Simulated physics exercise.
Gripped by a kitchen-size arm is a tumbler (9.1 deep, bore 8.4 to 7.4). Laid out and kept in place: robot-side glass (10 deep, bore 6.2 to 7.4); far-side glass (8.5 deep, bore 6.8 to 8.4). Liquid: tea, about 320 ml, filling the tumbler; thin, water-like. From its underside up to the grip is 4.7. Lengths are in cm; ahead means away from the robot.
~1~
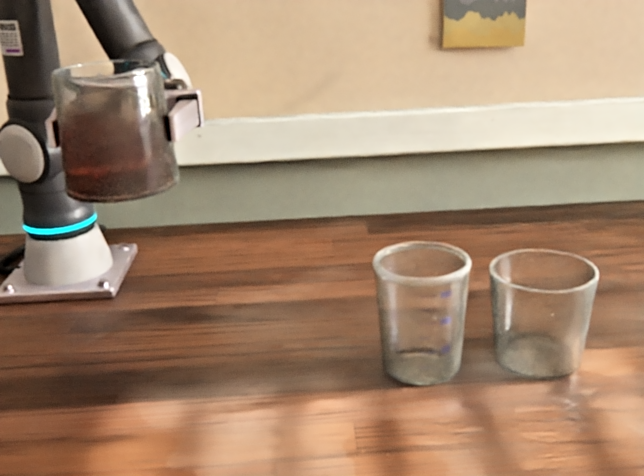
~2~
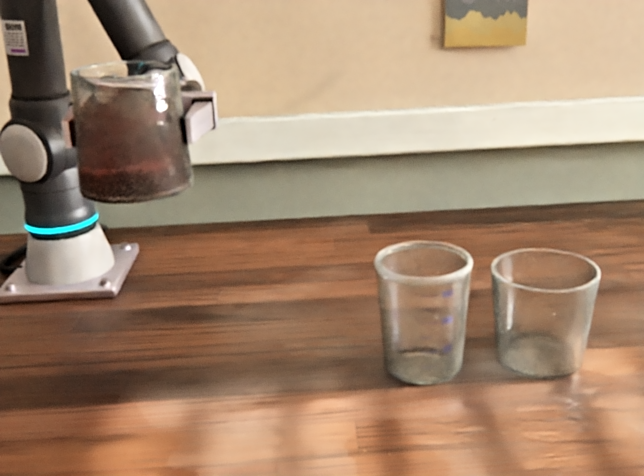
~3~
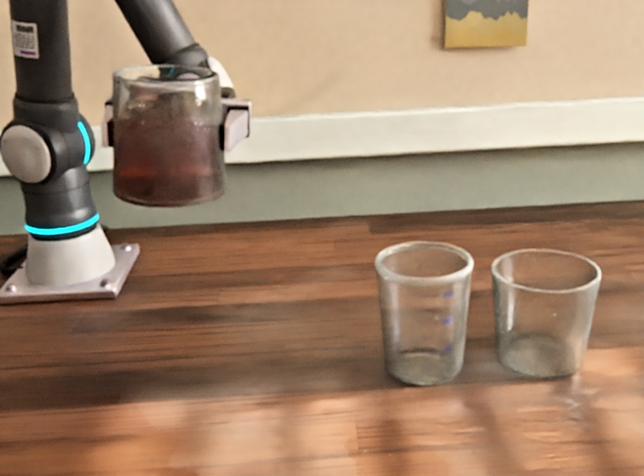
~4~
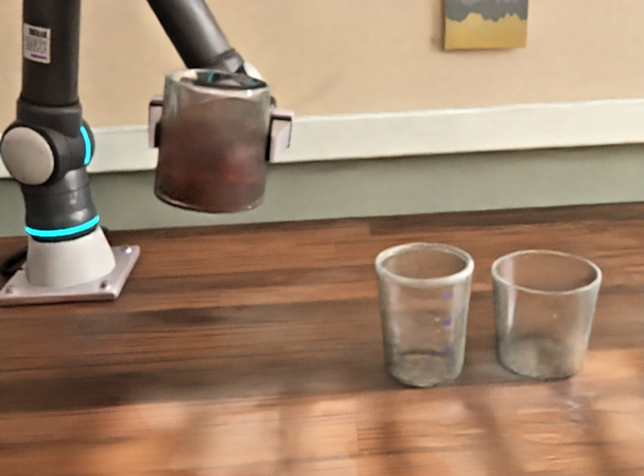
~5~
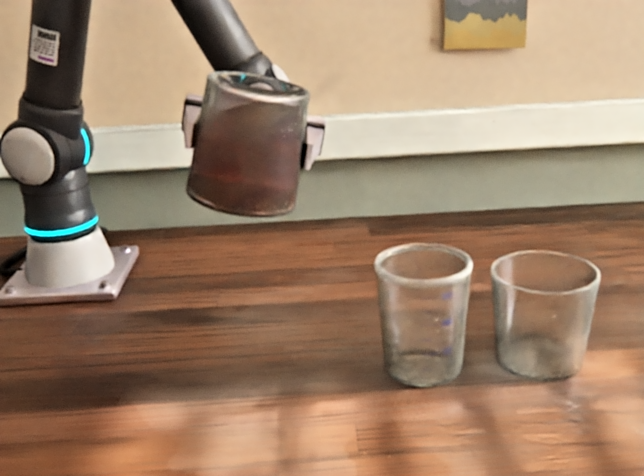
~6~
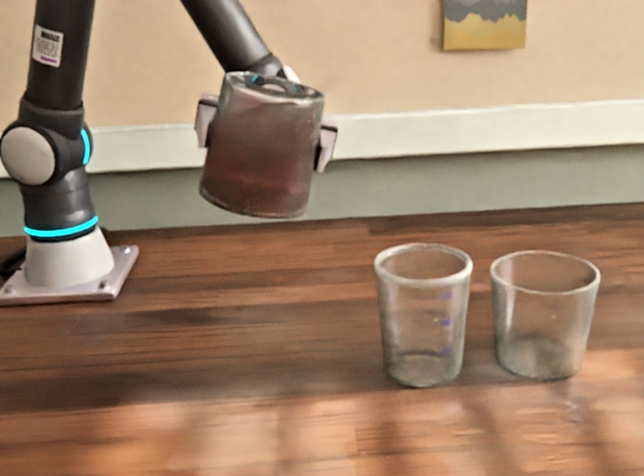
The video shows a robot arm holding a clear tumbler of reddish-brown liquid above a wooden table, carrying it right toward two empty glasses while gradually tilting it slightly forward; the two glasses stay still.
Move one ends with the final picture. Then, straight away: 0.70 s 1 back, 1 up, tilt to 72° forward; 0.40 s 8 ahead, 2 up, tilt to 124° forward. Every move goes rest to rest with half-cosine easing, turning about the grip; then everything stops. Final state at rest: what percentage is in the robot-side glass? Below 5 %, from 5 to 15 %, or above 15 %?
Above 15 %.
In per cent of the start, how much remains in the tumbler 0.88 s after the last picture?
Remaining: Close to 70 %.
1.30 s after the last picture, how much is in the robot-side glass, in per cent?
Roughly 45 per cent.
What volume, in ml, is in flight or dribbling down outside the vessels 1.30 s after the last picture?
Roughly 20 ml at that moment.
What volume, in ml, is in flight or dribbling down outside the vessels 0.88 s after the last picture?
Around 15 ml at that moment.
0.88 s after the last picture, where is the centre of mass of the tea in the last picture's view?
Centre at roughly (330, 194) px.
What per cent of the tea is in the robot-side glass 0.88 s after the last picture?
Looks like about 25 per cent by then.
Then, 0.44 s later, tilted 55° forward, liquid up to 24 above the table; 320 ml in the tumbler.
Then, 0.88 s later, tilted 94° forward, liquid up to 25 above the table; 220 ml in the tumbler, 80 ml in the robot-side glass, 5 ml on the table or floor, 15 ml in the air or running down outside.
Then, 1.30 s later, tilted 124° forward, liquid up to 33 above the table; 155 ml in the robot-side glass, 100 ml on the table or floor, 50 ml in the far-side glass, 20 ml in the air or running down outside.
Then, 2.10 s later, tilted 124° forward, liquid up to 5 above the table; 150 ml in the robot-side glass, 125 ml on the table or floor, 50 ml in the far-side glass.
At rest, 150 ml in the robot-side glass, 125 ml on the table or floor, 50 ml in the far-side glass. That is 46 % in the robot-side glass.
